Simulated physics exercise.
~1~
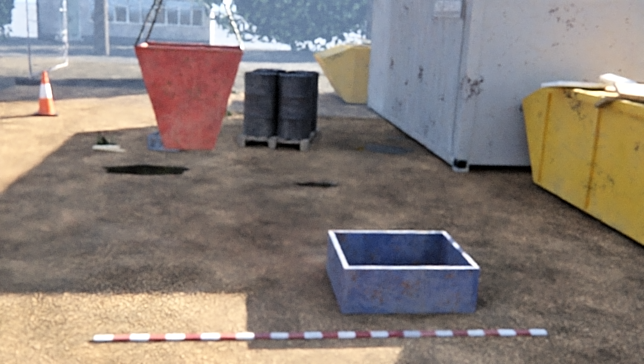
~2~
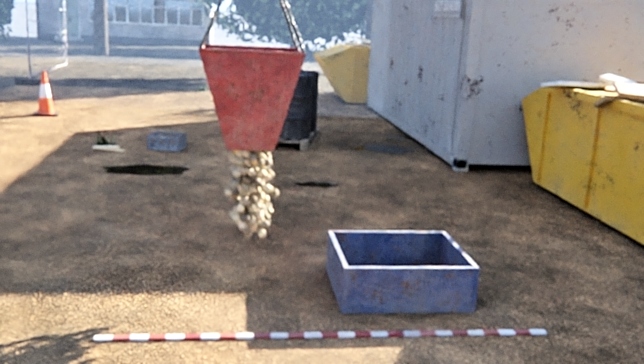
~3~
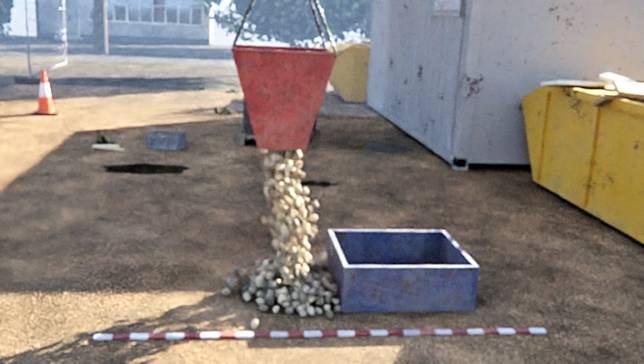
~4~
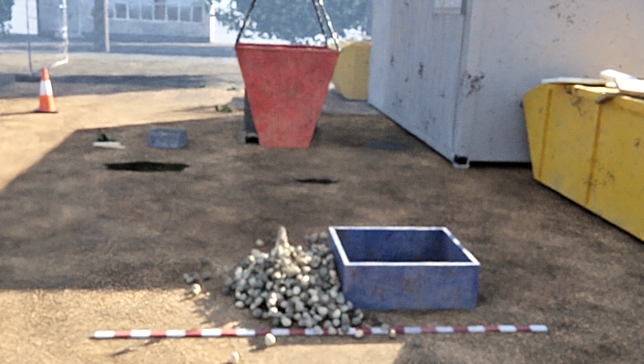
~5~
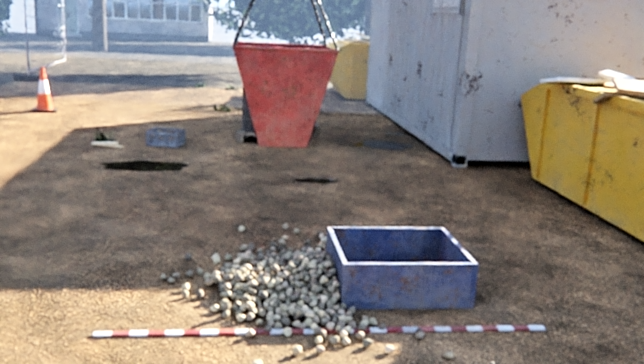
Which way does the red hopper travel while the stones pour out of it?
It travels to the right, towards the side where the blue bin stands.
